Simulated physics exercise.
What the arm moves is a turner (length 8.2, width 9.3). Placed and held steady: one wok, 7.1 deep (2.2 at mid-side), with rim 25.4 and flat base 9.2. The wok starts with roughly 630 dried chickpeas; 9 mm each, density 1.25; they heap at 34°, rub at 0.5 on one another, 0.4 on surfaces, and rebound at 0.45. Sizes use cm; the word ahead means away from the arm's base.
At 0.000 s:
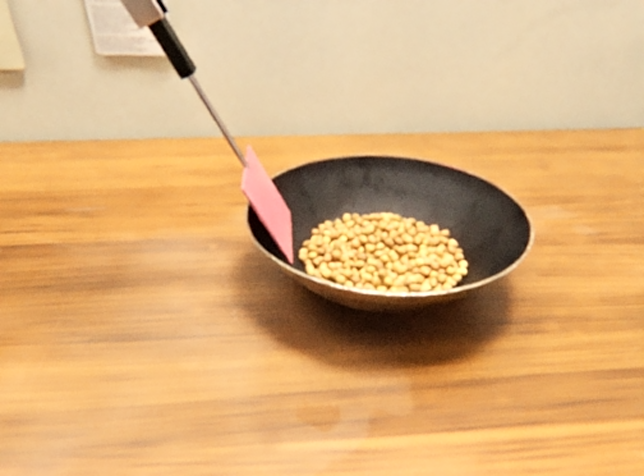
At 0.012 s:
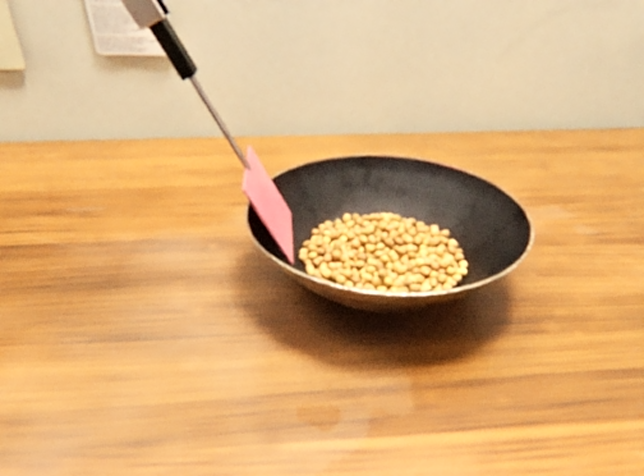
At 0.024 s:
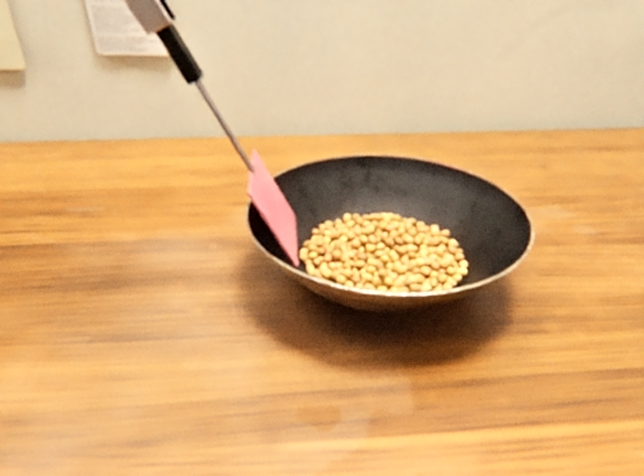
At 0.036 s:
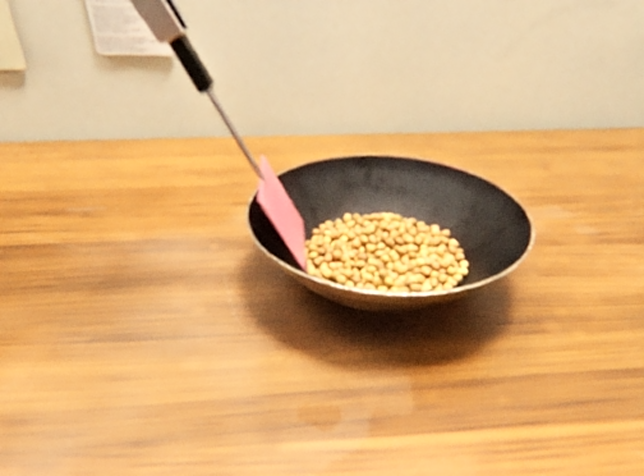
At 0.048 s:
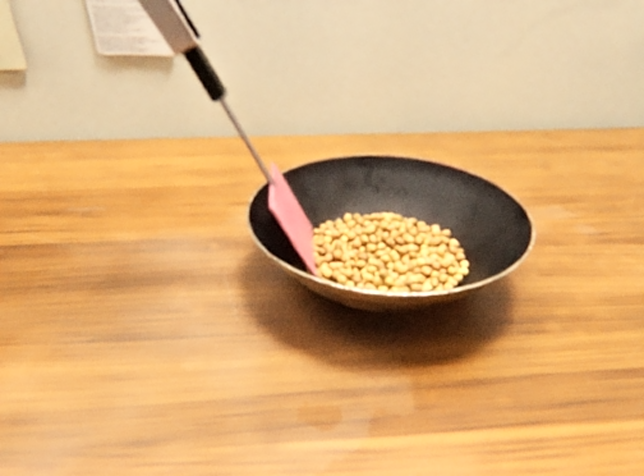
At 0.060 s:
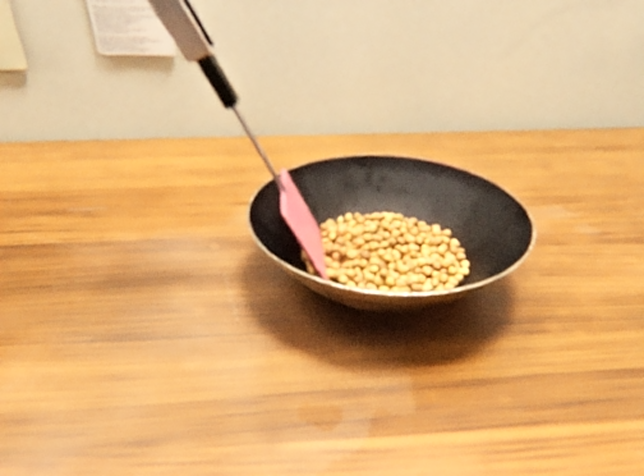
On a wooden tabletop, a pink turner on a metal handle started at the left inside of a dark wok and slid slowly down and right into the edge of the chickpeas, which barely moved.
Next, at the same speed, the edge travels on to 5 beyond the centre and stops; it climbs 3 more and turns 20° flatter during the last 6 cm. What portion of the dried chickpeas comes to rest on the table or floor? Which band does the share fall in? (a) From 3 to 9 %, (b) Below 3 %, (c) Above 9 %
The answer is b.
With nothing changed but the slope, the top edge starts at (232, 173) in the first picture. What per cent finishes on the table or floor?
Roughly 0 percent ends on the table or floor.
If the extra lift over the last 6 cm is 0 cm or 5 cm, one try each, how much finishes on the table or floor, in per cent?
Roughly 0 % and then 0 %.
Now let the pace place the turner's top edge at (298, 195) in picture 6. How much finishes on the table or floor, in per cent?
Roughly 10 per cent.
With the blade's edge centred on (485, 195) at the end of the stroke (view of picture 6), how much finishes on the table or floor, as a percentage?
Some 35 per cent.
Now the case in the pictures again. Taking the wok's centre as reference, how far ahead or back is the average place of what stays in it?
I'd put it at roughly 4.0 cm toward the front.
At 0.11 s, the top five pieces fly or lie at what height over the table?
6 cm.
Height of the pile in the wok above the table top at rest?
About 6.5 centimetres.
By 0.11 s, sloping 64°, highest piece 6 above the table; 631 in the wok.
By 0.16 s, sloping 55°, highest piece 8 above the table; 631 in the wok.
By 0.39 s, sloping 44°, highest piece 7 above the table; 627 in the wok, 2 on the table or floor, 2 on the blade or in flight.
By 1.44 s, sloping 44°, highest piece 7 above the table; 627 in the wok, 4 on the table or floor.
Final count, 627 in the wok, 4 on the table or floor. That is 1 % on the table or floor.
